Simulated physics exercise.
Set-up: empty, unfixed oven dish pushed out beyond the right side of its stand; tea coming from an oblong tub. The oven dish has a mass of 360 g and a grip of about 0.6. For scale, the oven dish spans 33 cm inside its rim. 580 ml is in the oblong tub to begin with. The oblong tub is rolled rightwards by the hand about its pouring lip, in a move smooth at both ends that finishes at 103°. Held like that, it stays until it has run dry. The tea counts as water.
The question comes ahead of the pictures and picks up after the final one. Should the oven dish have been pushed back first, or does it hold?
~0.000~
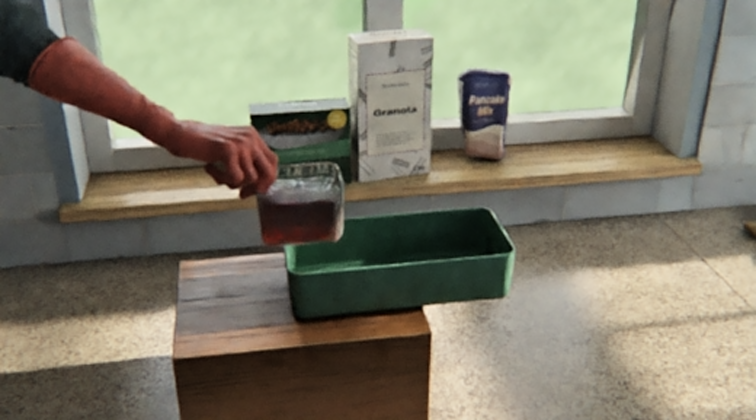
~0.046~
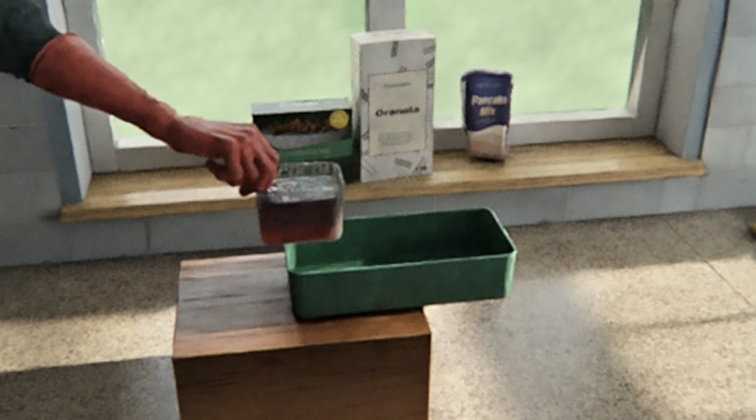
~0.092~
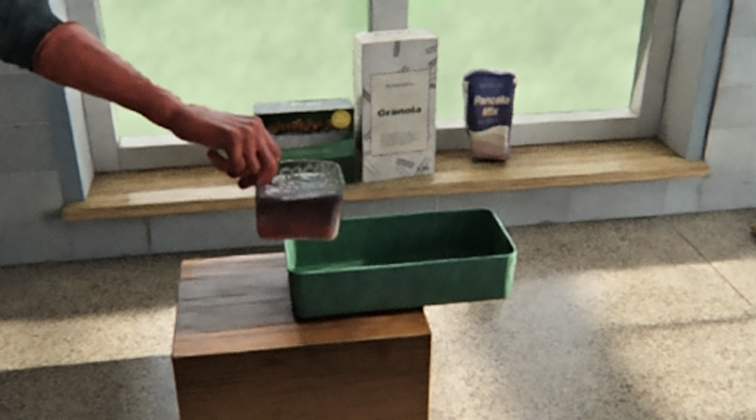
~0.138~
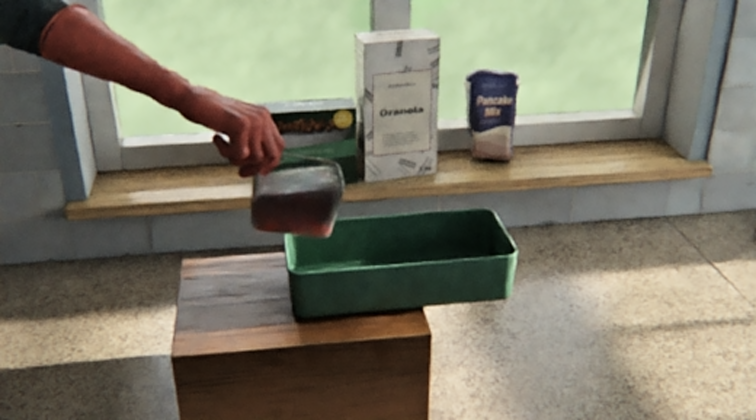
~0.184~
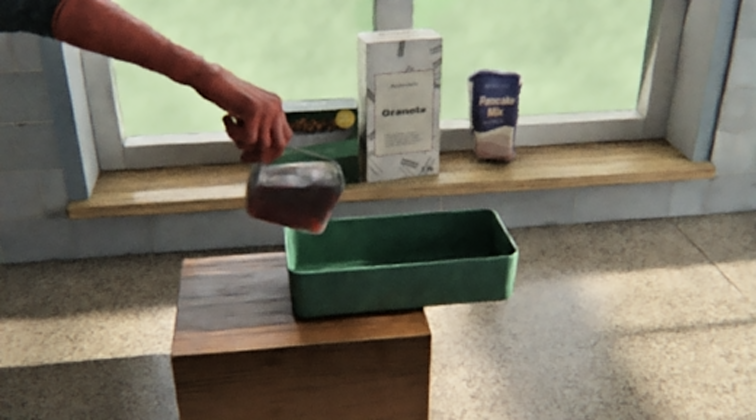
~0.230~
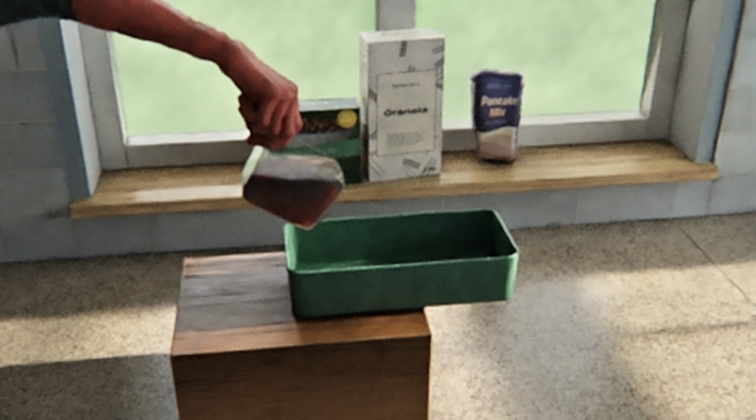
Watch this oven dish: It comes off.
Then, 0.49 s in, the tilt is 95° and 48 per cent is still to pour; the oven dish lies level with 8 per cent in it.
Then, 0.68 s in, the tilt is 103° and 6 per cent is still to pour; the oven dish leans 5° with 76 per cent in it.
Then, 0.88 s in, the tilt is 103° and 0 per cent is still to pour; the oven dish leans 28° with 82 per cent in it.
Then, 1.10 s in, the tilt is 103° and 0 per cent is still to pour; the oven dish leans 68° with 84 per cent in it.
Finally, the oven dish leans 180° with 0 per cent in it.
